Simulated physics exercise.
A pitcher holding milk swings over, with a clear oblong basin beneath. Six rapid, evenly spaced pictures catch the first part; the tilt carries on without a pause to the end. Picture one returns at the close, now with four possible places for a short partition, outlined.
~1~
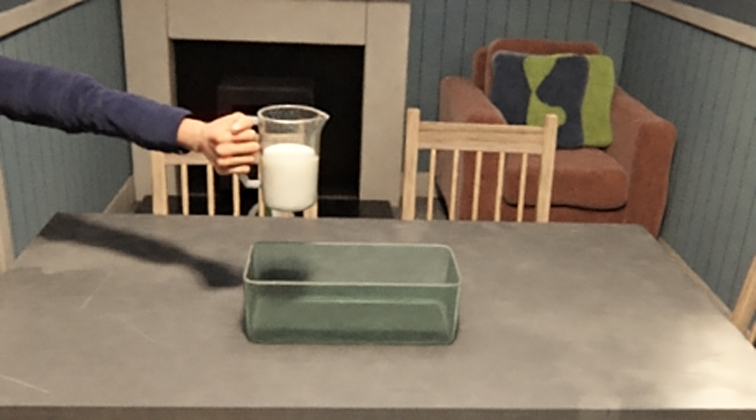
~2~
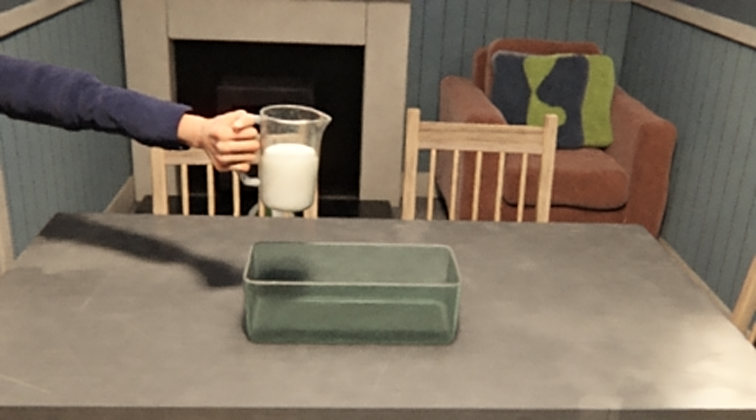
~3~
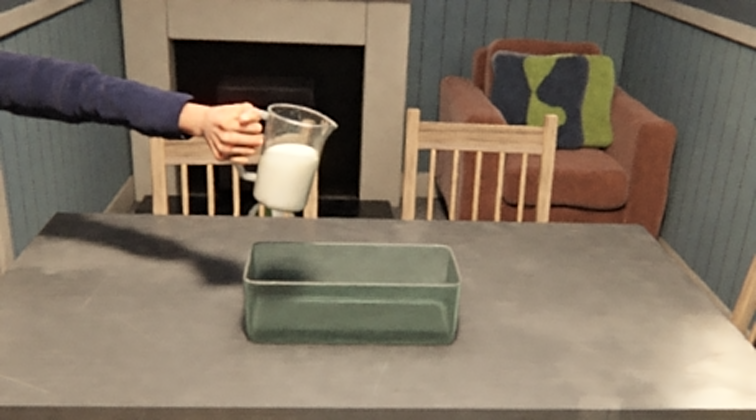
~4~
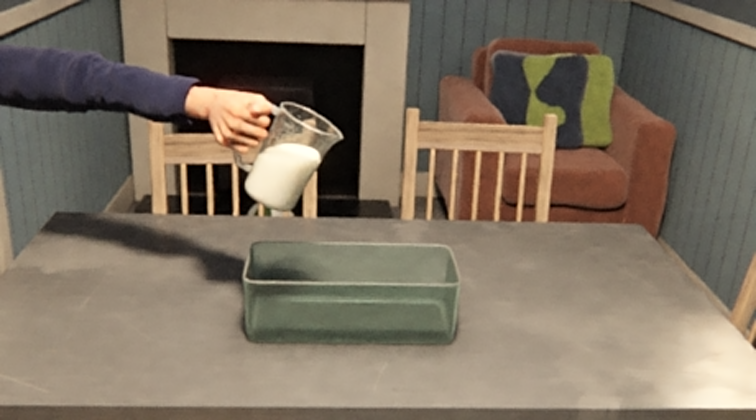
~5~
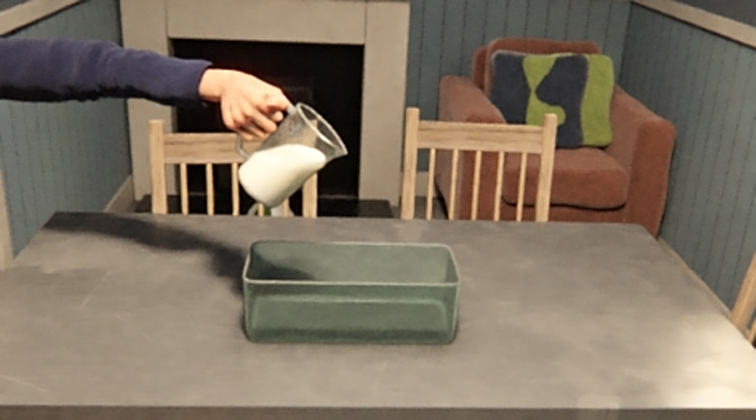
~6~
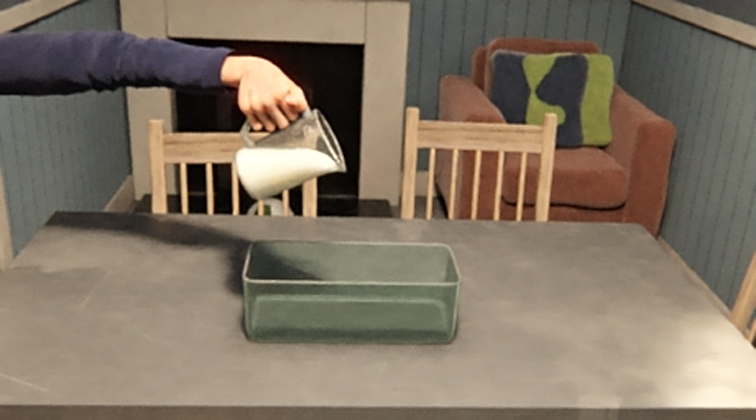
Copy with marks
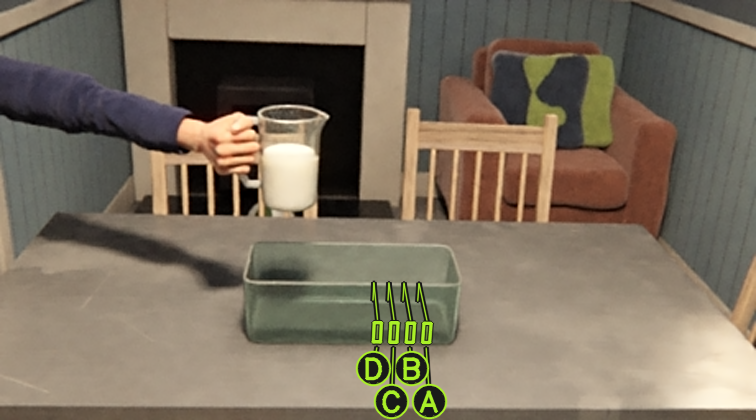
A hand in a dark blue sleeve, reaching in from the left, holds a clear glass pitcher of white milk above a grey table, seen from slightly above by a still camera. A greenish clear oblong basin sits below, with wooden chairs, a fireplace and a rust-coloured armchair behind. The hand tilts the pitcher steadily rightward, and the milk shifts toward its lip, none leaving.
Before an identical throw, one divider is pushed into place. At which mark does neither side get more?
Go for D.
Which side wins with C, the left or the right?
More ends on the left.
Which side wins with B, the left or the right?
The left one.
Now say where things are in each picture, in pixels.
The first frame shows upright, lip at (327, 117); basin from (247, 339) to (454, 341); nothing has left yet.
The second frame shows tipped about 3°, lip at (329, 119); nothing has left yet.
The third frame shows tipped about 12°, lip at (335, 126); nothing has left yet.
The fourth frame shows tipped about 26°, lip at (342, 137); nothing has left yet.
The fifth frame shows tipped about 43°, lip at (346, 152); nothing has left yet.
The sixth frame shows tipped about 61°, lip at (345, 169); nothing has left yet.
In lime, A at (426, 347); B at (409, 347); C at (393, 347); D at (376, 347).
With A, about 84 % ends left of the wall and 11 % right of it; 5 % is lost outside.
With B, about 85 % ends left of the wall and 9 % right of it; 7 % is lost outside.
With C, about 85 % ends left of the wall and 5 % right of it; 10 % is lost outside.
With D, about 46 % ends left of the wall and 52 % right of it.
